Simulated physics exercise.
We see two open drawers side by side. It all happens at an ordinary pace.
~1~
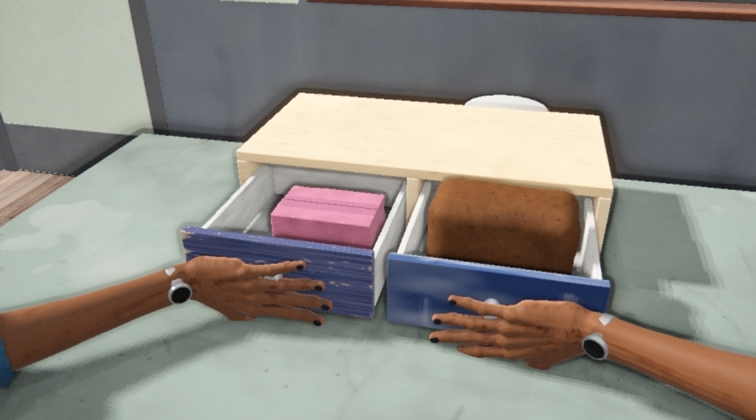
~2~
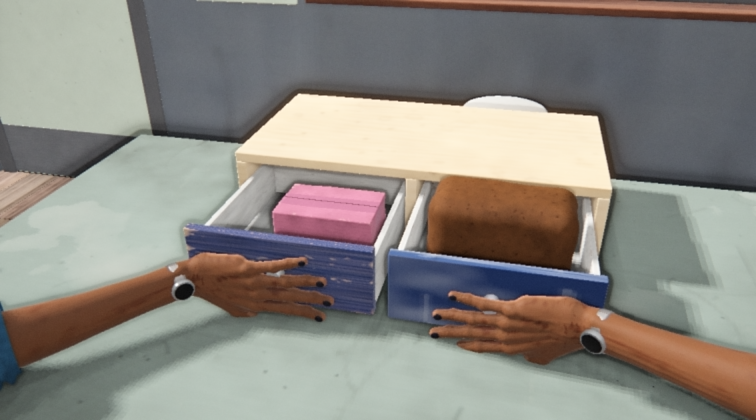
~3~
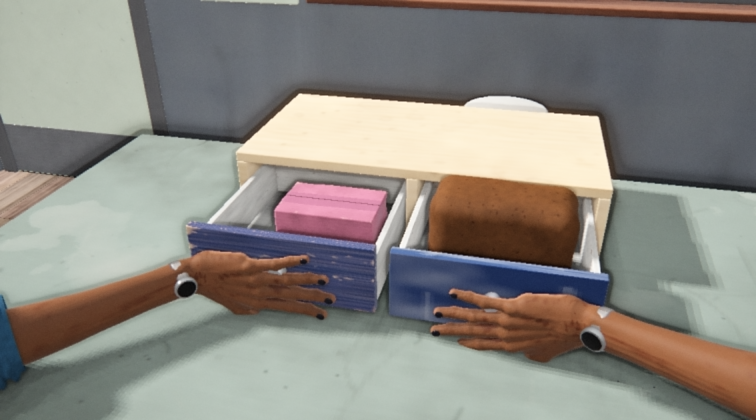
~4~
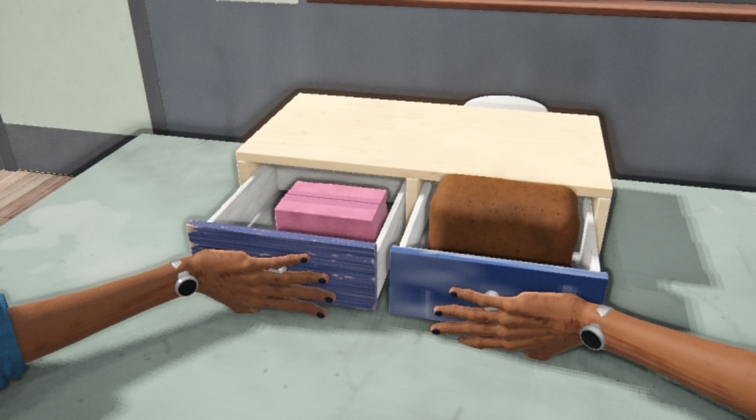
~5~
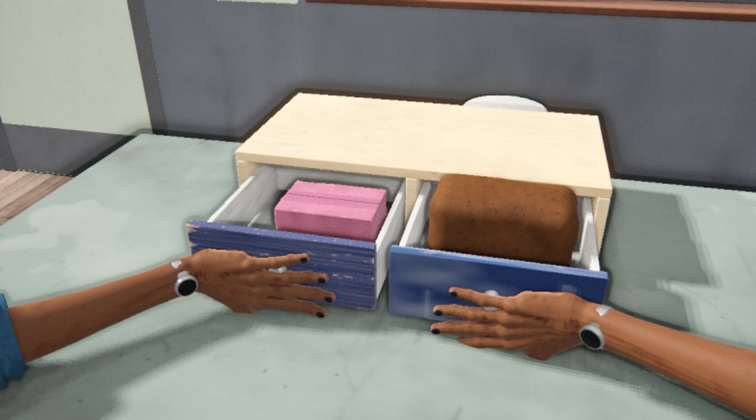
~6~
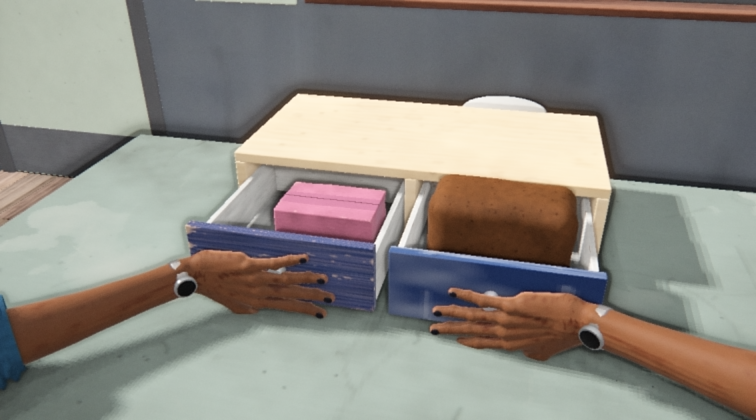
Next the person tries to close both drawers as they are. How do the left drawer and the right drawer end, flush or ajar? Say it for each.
The left drawer shuts flush; the right drawer stays ajar.
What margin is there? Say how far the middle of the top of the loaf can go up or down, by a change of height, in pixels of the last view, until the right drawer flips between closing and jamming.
About 24 pixels down.
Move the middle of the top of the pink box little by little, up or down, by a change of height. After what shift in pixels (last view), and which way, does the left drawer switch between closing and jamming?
Some 8 pixels, up.
Then, 0.32 s on from there, left drawer starting in; right drawer starting in.
Then, 0.50 s on from there, left drawer about half in; right drawer about half in.
Then, 0.74 s on from there, left drawer nearly in; right drawer stopped, still ajar.
In the end, the left drawer goes all the way in; the right drawer will not close.
